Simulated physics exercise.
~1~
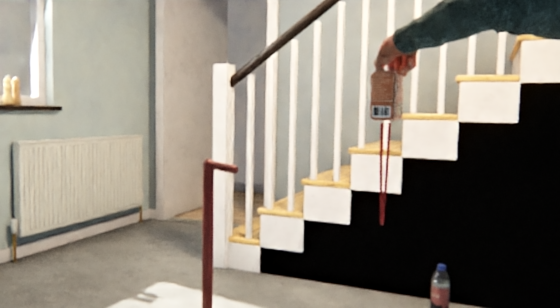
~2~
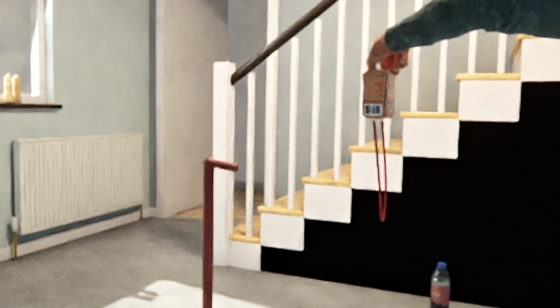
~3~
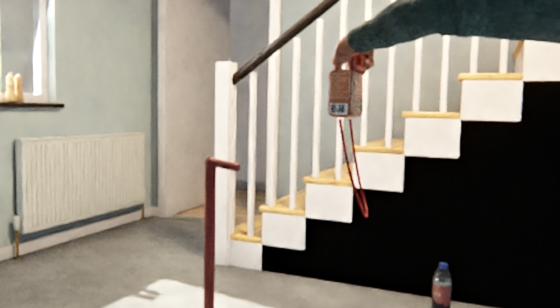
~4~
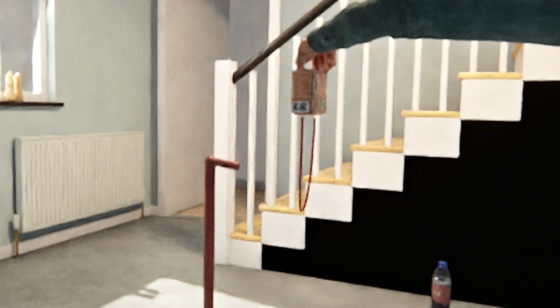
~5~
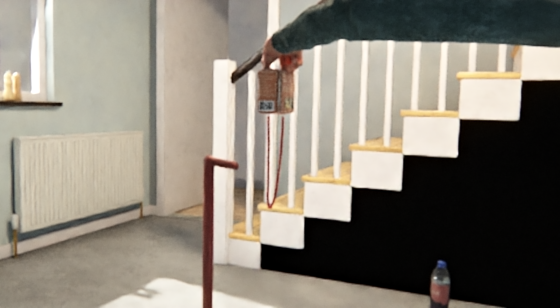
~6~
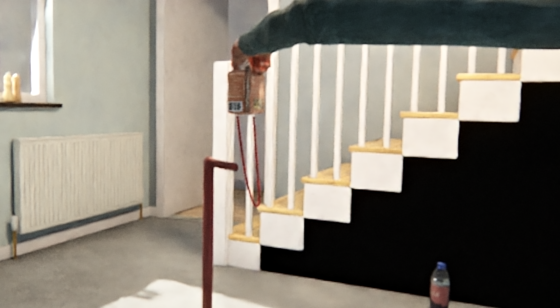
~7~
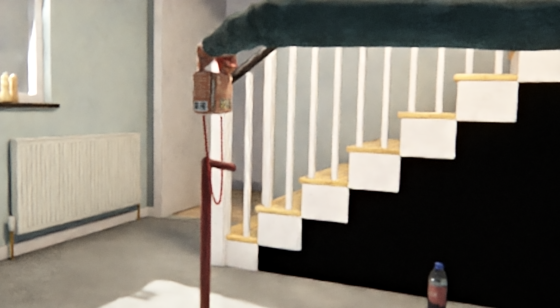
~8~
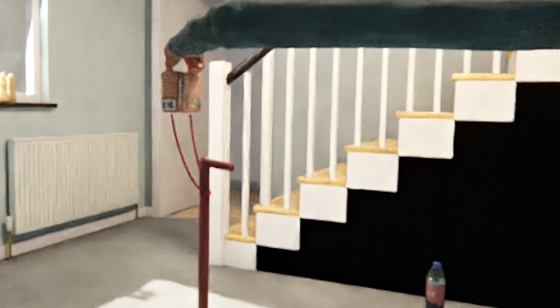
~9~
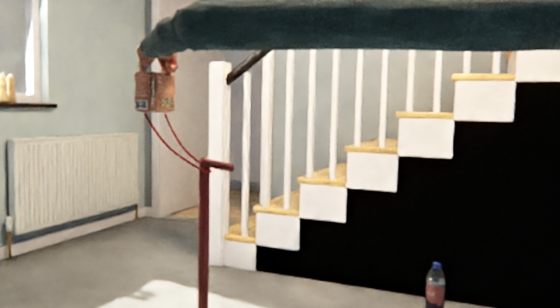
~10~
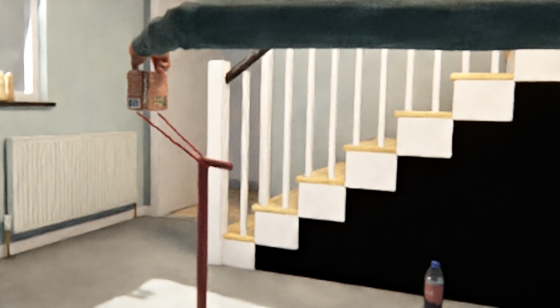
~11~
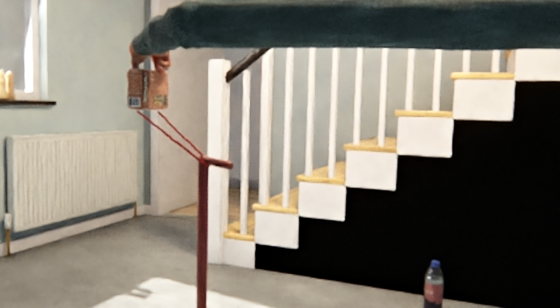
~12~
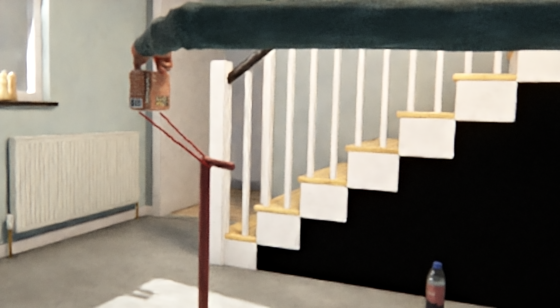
Beside a staircase, a hand carries an orange pouch left until its loop catches on a post.
